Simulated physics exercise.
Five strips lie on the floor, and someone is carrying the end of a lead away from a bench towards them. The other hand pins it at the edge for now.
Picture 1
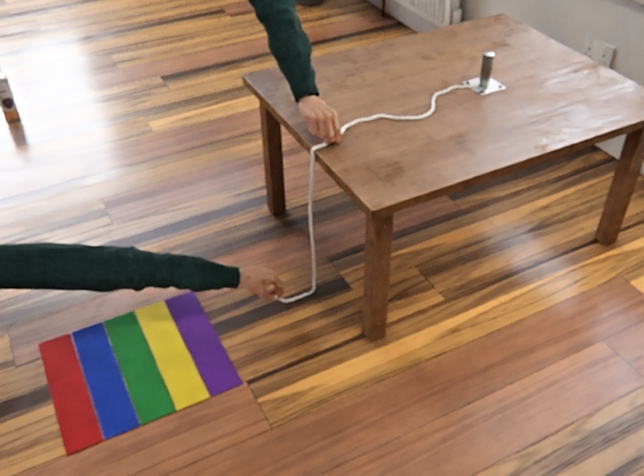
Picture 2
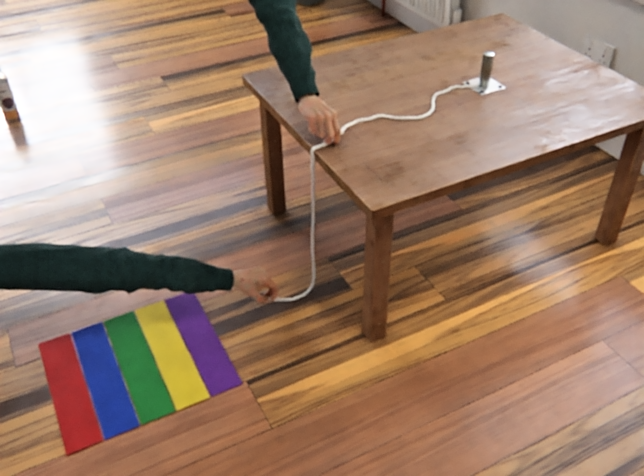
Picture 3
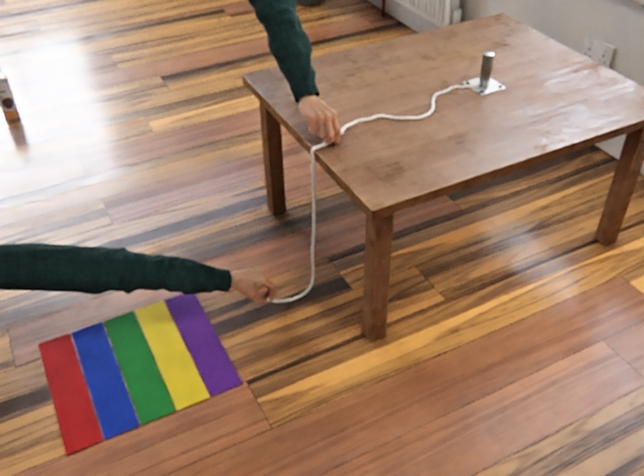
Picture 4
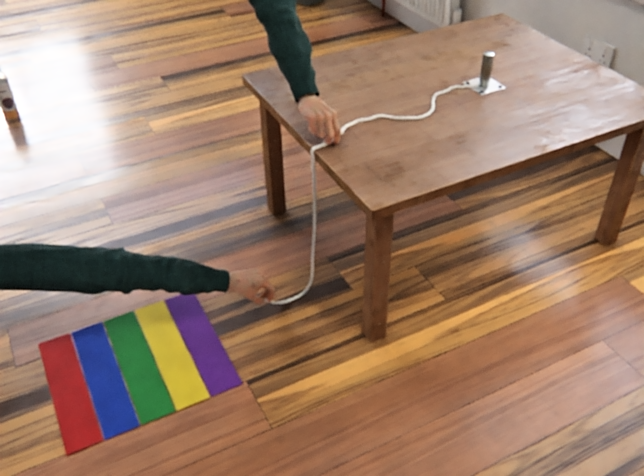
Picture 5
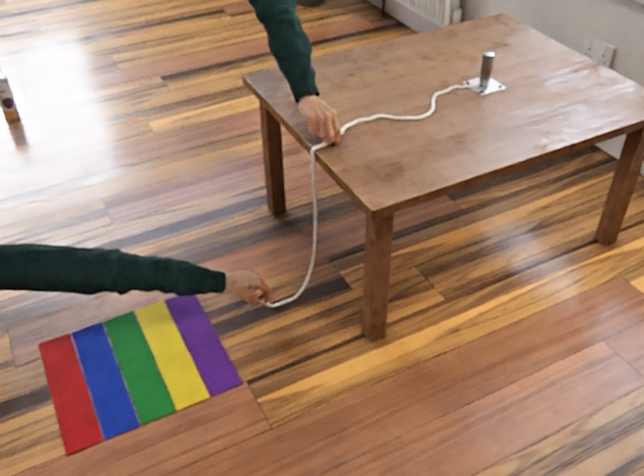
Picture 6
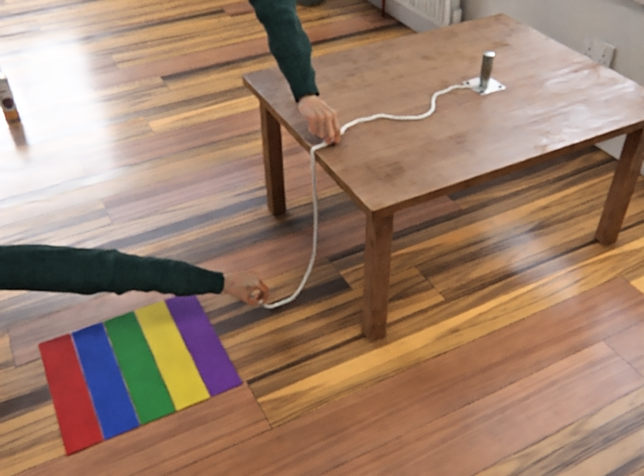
We see one hand pinning a white cord at the edge of a wooden table while the other, low by five coloured strips on the floor, draws the cord's end slightly left, its hanging part shifting a little.
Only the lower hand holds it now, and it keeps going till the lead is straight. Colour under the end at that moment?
Green.
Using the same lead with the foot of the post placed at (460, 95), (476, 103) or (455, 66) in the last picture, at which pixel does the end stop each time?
In pixels, the answers are (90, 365), (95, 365) and (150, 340).
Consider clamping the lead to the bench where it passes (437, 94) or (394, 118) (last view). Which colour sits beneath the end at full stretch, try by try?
For the first it's green, and for the second it's yellow.
A little later, end near (189, 328); over purple.
Next, end near (154, 341); over yellow.
When it is tight, end near (133, 349); over green. It halts on the green strip.
